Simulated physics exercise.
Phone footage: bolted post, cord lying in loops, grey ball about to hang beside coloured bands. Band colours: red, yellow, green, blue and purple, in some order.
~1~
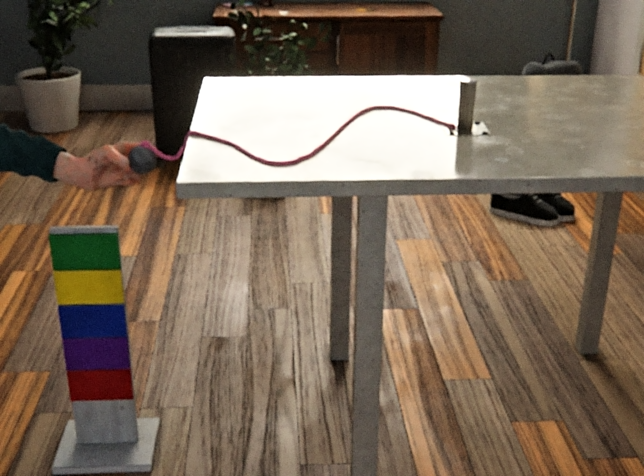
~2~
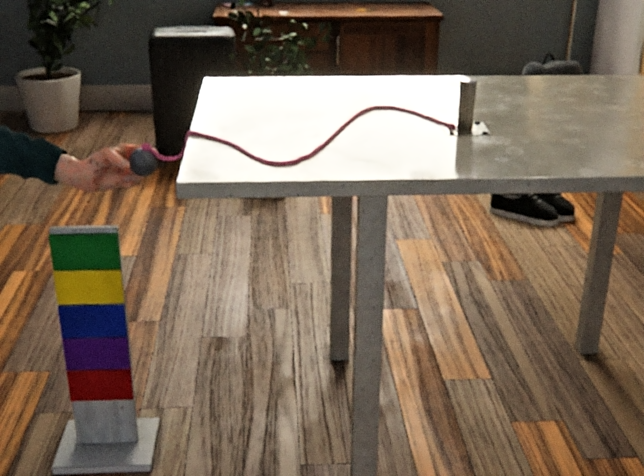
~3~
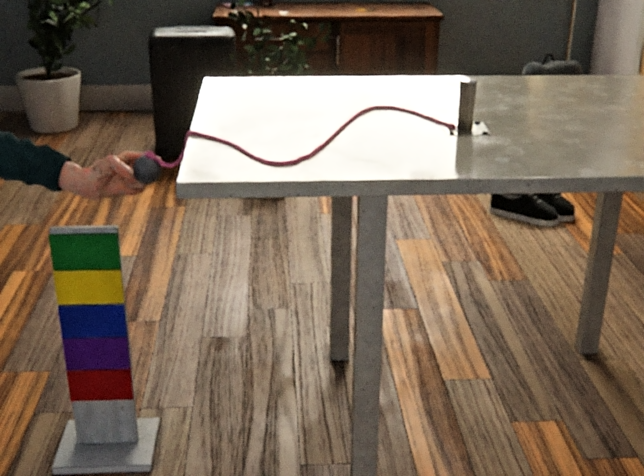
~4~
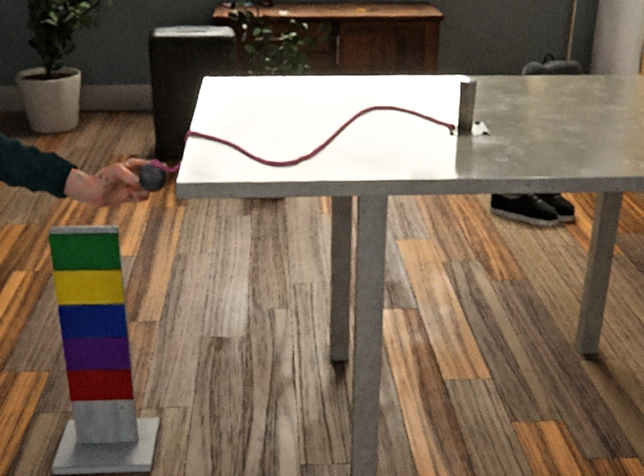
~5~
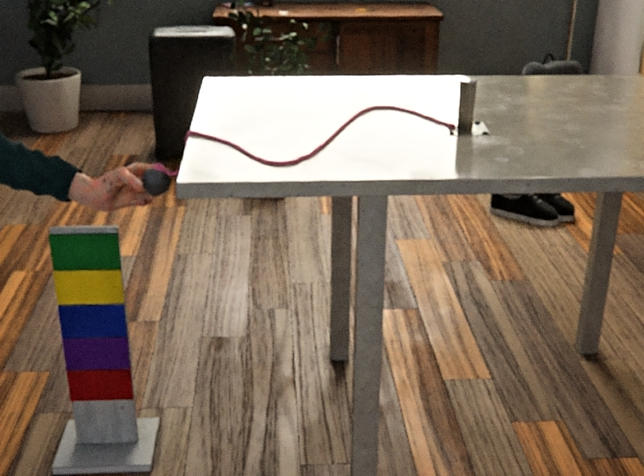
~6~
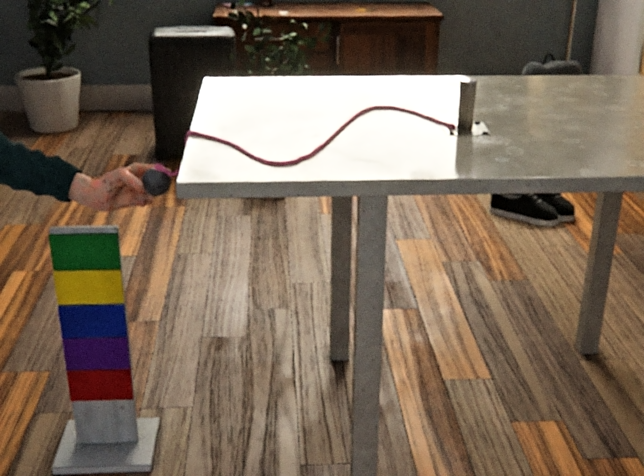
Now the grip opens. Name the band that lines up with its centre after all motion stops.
Red.
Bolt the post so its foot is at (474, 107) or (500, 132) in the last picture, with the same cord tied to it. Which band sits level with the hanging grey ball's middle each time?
Going case by case, it's purple and then purple.
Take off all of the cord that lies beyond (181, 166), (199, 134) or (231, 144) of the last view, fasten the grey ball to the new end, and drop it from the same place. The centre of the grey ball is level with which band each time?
Taking the cuts in order: Purple, then blue, then yellow.
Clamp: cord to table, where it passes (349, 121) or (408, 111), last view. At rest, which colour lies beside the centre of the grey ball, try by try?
Try one: Blue. Try two: Purple.
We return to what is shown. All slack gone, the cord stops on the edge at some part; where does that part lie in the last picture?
It's the piece you see at (323, 146).
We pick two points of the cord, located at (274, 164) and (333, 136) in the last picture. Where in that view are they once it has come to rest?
Near (196, 203) and (217, 127).
A little later, ball near (191, 366); level with purple.
Next, ball near (213, 370); level with red.
When it is over, ball near (207, 374); level with red. The cord holds its middle at red.
